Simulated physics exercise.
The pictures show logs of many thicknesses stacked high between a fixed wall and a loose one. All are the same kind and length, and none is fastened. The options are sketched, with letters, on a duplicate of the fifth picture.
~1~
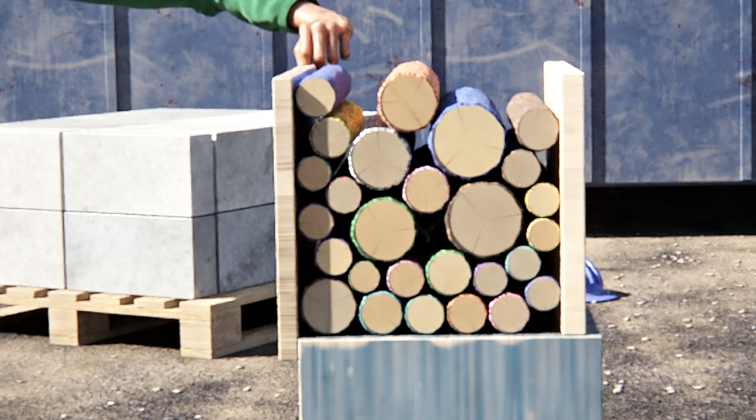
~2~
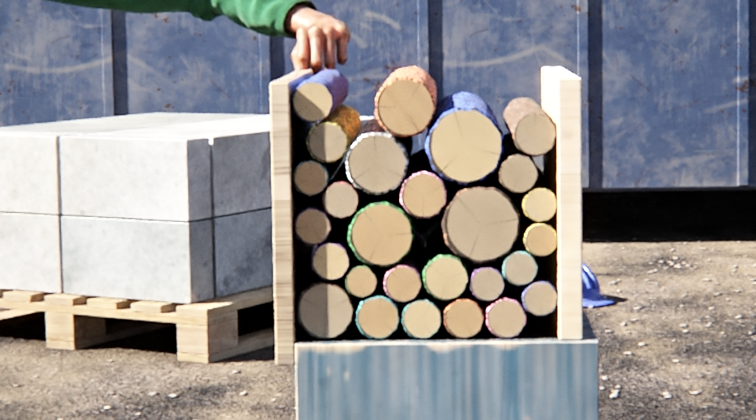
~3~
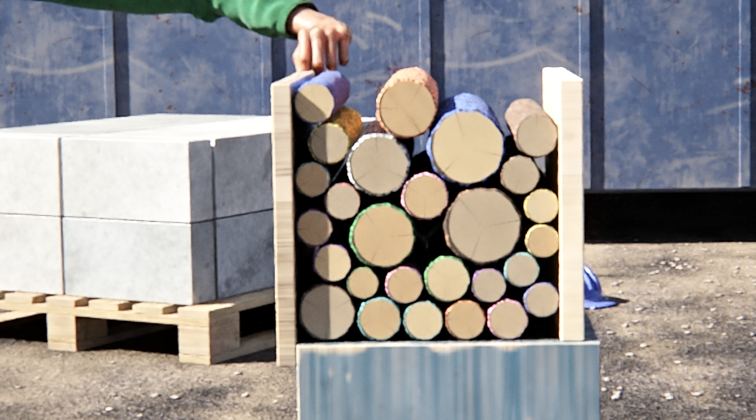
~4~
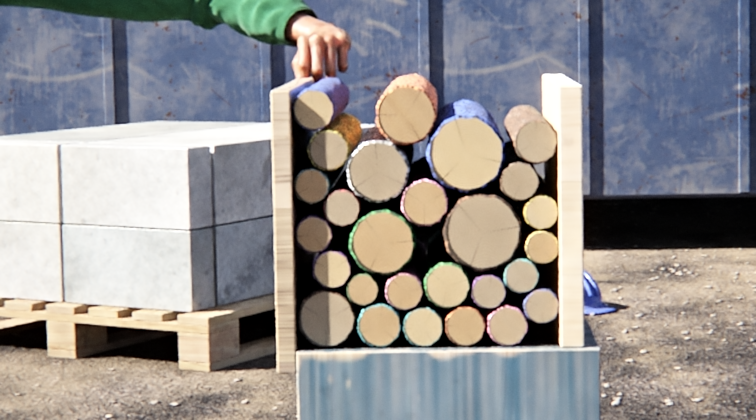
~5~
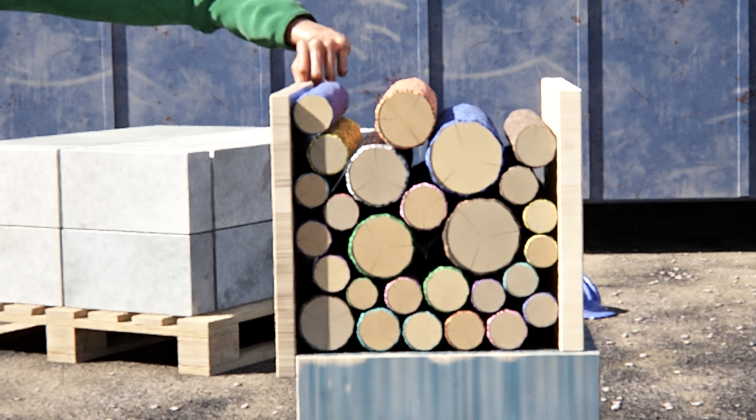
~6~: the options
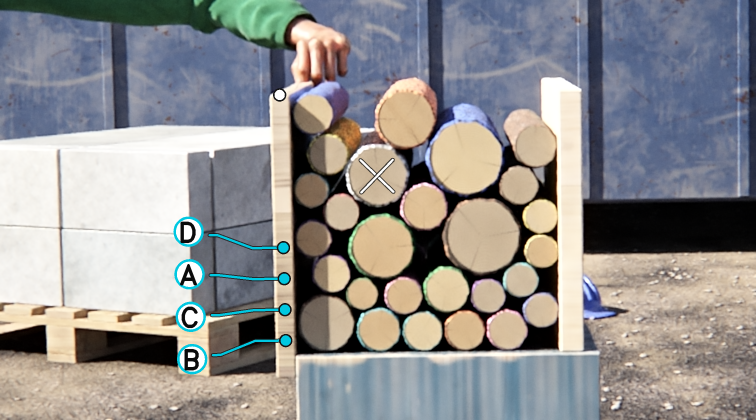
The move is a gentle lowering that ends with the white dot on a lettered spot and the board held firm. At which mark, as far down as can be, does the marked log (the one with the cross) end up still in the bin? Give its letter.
Down to D.
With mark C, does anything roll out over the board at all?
Yes.
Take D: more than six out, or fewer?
At D, fewer than six.
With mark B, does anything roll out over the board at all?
Yes, at B.
On the marked copy, A at (284, 279); B at (286, 340); C at (285, 310); D at (283, 248); the cross at (377, 176); the white dot at (280, 95).
Taking D. A third of the way, top of the board (292, 164).
Two thirds of the way, top of the board (294, 244).
When it is over, top of the board (294, 247), three out over the board, the crossed one still inside.
As for the rest, A lets the crossed one out; B lets the crossed one out; C lets the crossed one out.
